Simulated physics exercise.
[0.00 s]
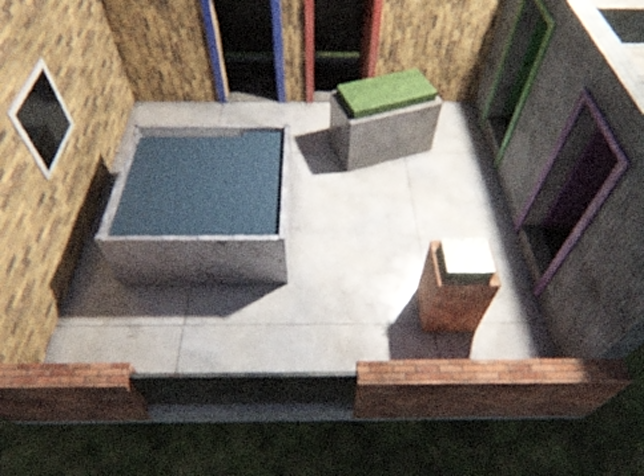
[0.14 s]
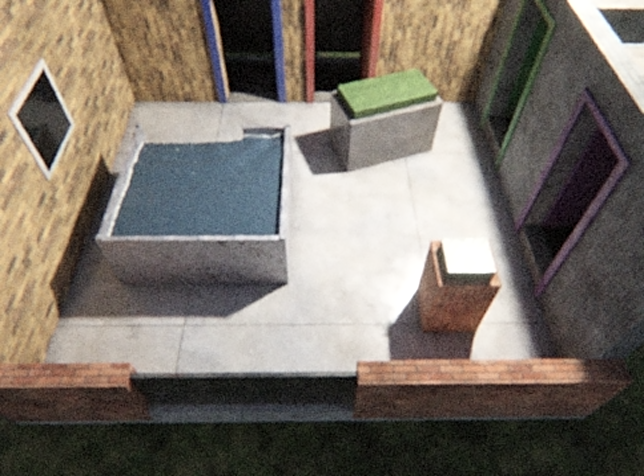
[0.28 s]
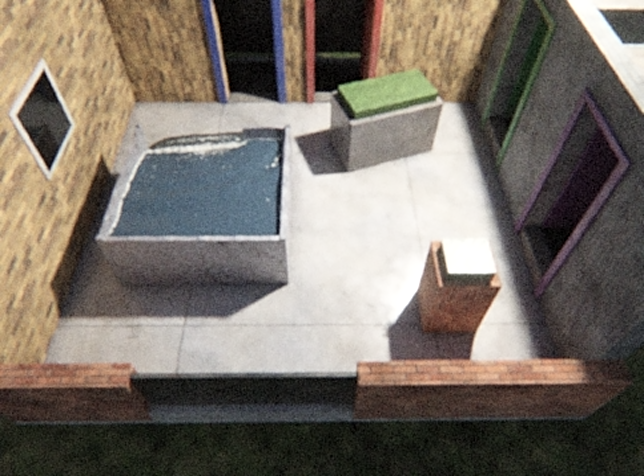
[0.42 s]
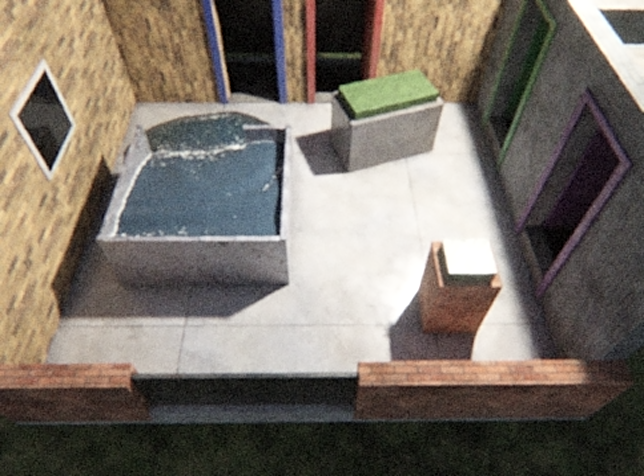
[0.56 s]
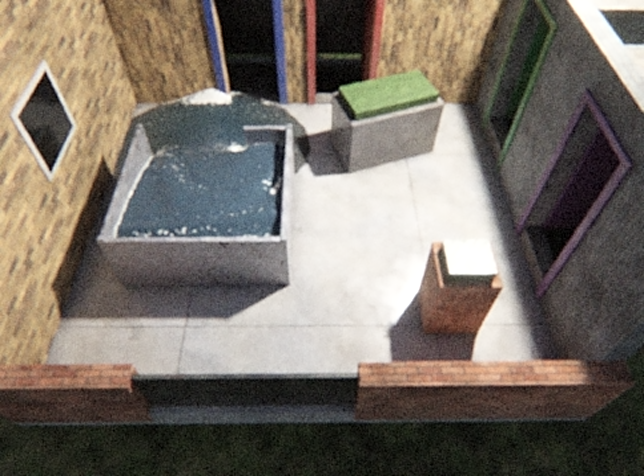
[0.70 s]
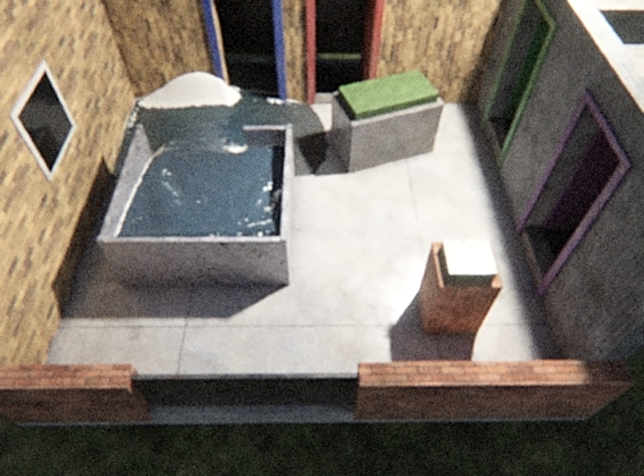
The clip shows a walled yard with a water-filled tank, a green-topped block and a small brick pillar; water pours out through the tank's far side and spreads across the paving toward the back wall and the green-topped block.
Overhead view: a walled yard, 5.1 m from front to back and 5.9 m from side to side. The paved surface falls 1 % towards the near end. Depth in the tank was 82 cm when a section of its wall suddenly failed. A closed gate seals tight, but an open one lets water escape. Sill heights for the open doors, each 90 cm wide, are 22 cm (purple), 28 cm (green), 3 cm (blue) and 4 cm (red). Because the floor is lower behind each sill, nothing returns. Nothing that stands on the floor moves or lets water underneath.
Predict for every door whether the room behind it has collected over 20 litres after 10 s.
In the end at the purple door the limit will not be crossed, at the green door the limit will not be crossed, at the blue door the limit will be crossed, at the red door the limit will be crossed.
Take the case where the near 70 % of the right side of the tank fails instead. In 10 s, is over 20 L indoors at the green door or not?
Then green does not exceed it.
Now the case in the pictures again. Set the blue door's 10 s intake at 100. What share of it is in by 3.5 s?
Some 75 per cent by then.
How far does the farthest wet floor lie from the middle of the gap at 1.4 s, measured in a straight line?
3.6 m.
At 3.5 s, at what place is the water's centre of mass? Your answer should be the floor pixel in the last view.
The water's centre is around (220, 182).
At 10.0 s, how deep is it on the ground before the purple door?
The depth comes to around 9.5 centimetres.
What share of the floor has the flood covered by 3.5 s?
About 45 per cent.
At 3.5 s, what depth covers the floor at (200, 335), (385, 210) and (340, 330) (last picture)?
I'd read it as roughly 0, 0 and 0 cm, in that order.
After 1.4 s water covers 25 % of the floor and is deepest (66 cm) near (137, 105); purple door not reached, green door not reached, blue door 27 cm at the sill, 166 L in, red door 8 cm at the sill, 2 L in.
After 2.2 s water covers 30 % of the floor and is deepest (46 cm) near (137, 105); purple door not reached, green door not reached, blue door 27 cm at the sill, 363 L in, red door 7 cm at the sill, 7 L in.
After 3.5 s water covers 45 % of the floor and is deepest (42 cm) near (36, 393); purple door not reached, green door 10 cm at the sill, 0 L in, blue door 18 cm at the sill, 533 L in, red door 9 cm at the sill, 21 L in.
After 6.0 s water covers 95 % of the floor and is deepest (24 cm) near (558, 388); purple door 3 cm at the sill, 0 L in, green door 11 cm at the sill, 0 L in, blue door 11 cm at the sill, 674 L in, red door 13 cm at the sill, 73 L in.
After 10.0 s water covers 95 % of the floor and is deepest (13 cm) near (250, 391); purple door 9 cm at the sill, 0 L in, green door 5 cm at the sill, 0 L in, blue door 6 cm at the sill, 732 L in, red door 7 cm at the sill, 161 L in.
